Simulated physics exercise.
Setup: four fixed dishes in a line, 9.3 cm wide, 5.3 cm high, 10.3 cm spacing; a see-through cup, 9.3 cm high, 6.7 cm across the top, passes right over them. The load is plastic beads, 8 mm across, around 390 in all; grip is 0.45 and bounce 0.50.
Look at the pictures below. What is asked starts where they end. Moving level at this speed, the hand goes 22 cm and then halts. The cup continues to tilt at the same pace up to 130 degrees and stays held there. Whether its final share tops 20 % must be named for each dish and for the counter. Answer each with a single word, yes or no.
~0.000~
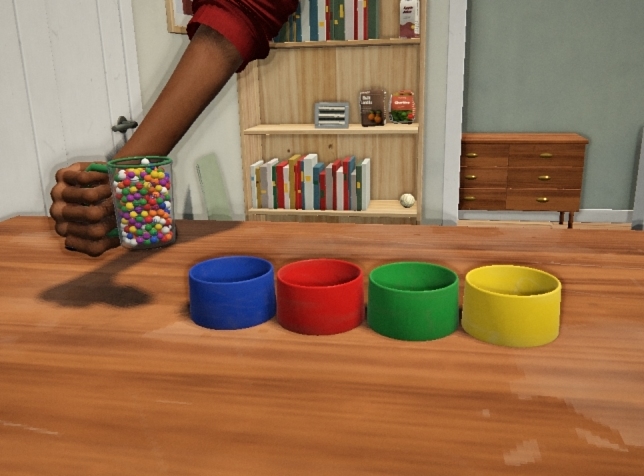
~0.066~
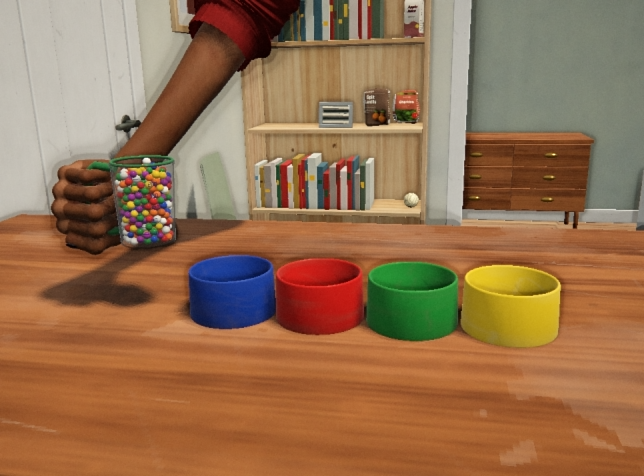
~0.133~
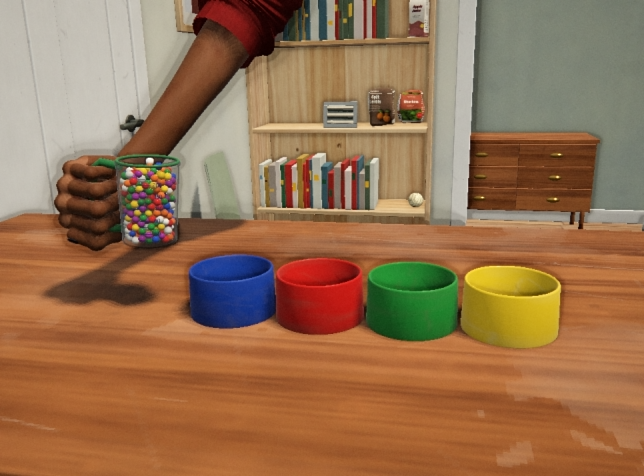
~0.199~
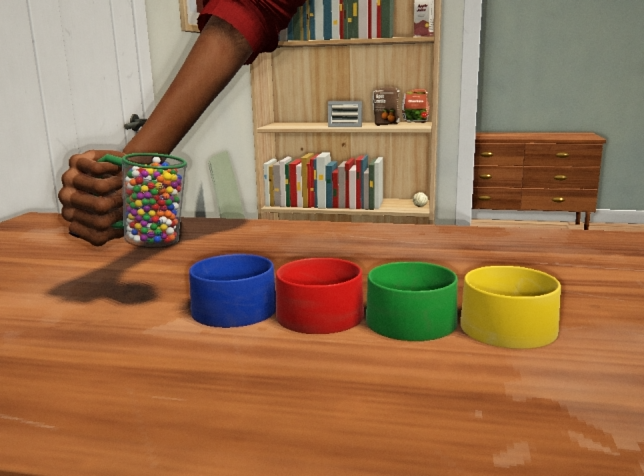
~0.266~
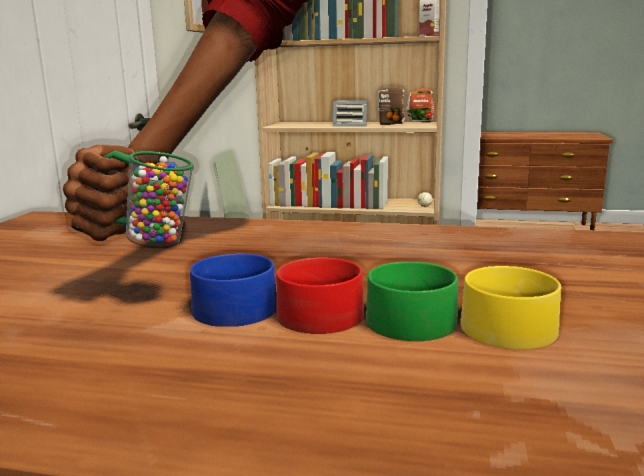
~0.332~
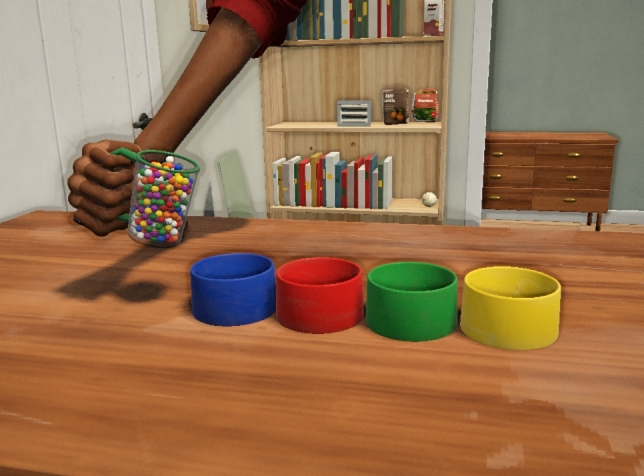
Red dish yes, blue dish no, green dish no, yellow dish no, counter no.
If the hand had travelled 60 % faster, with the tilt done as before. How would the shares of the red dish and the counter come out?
Shares: Red 70, counter 20.
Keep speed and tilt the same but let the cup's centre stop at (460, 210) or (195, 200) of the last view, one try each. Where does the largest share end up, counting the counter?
I'd expect red to win the first try and blue the second.
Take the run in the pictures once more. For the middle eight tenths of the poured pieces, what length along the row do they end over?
Length: About 6 cm.
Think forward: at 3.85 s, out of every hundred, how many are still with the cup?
I'd say close to 0 per cent.
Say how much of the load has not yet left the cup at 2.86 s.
0 %.
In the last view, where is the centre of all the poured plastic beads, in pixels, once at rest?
Approximately (315, 296) in the last view.
Then, at 1.85 s, tilt 112 degrees; cup holds 55 %, red 30 %.
After 2.86 s, tilt 130 degrees; cup holds 0 %, red 90 %.
After 3.85 s, tilt 130 degrees; cup holds 0 %, red 90 %.
By 4.2 s all is still; red 90 %, blue 0 %, green 0 %, yellow 0 %, counter 10 %.
